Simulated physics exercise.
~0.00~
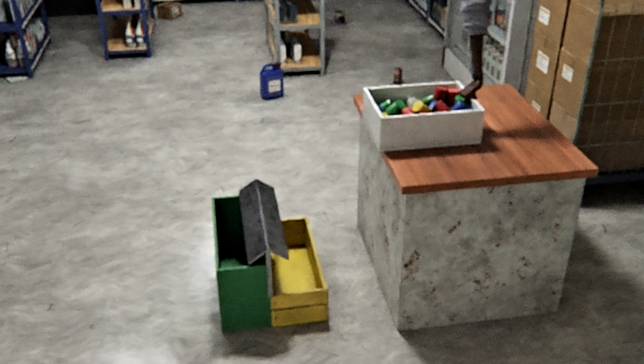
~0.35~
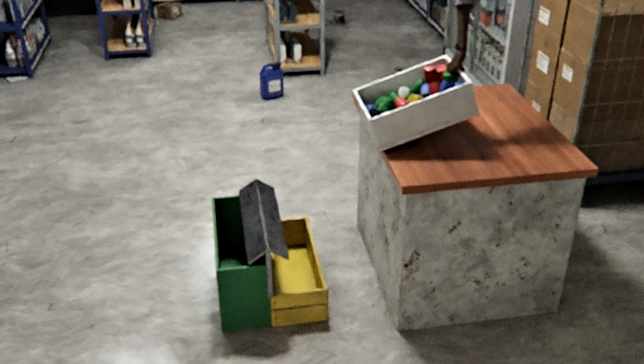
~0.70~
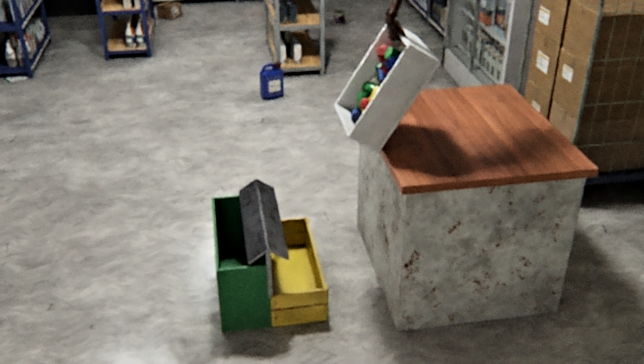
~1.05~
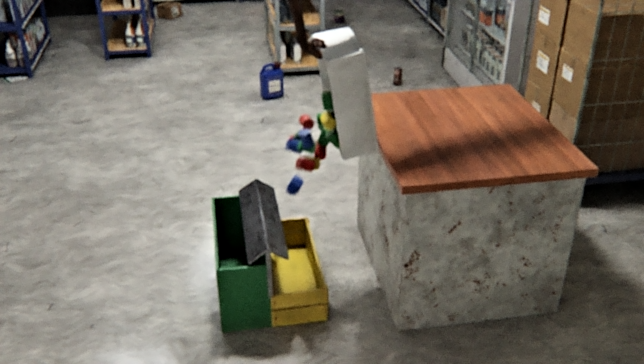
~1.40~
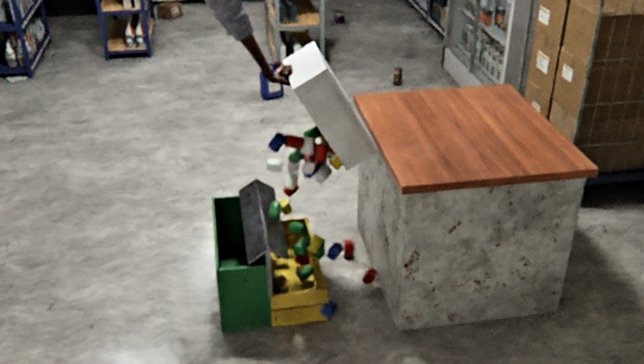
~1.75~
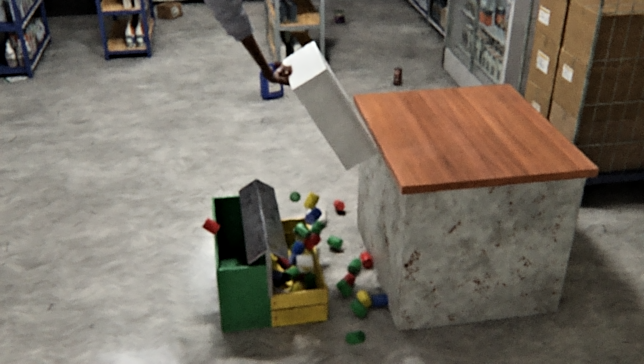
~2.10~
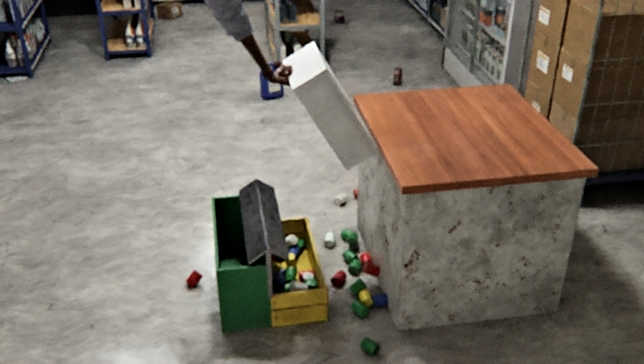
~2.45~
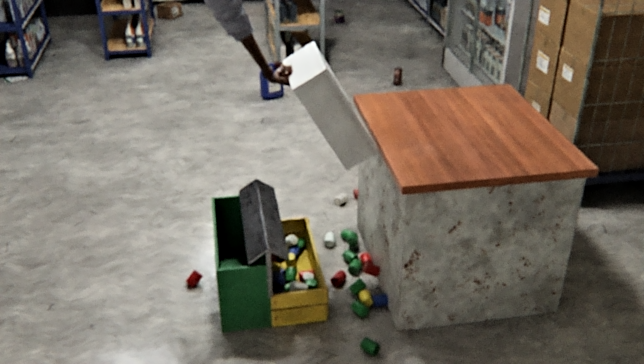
A white tote full of small colourful jars tilts up on the wooden bench top, moved by a hand at its far end. It rises and swings left past the bench edge, tipping steeply until the jars begin to tumble out. A gray-sleeved arm holds it upside down at a slant as the jars pour toward the yellow and green totes on the floor. Many drop into the yellow tote, while others bounce and scatter beside the bench. At the end, the emptied tote is held still, with one red jar lying left of the green tote.
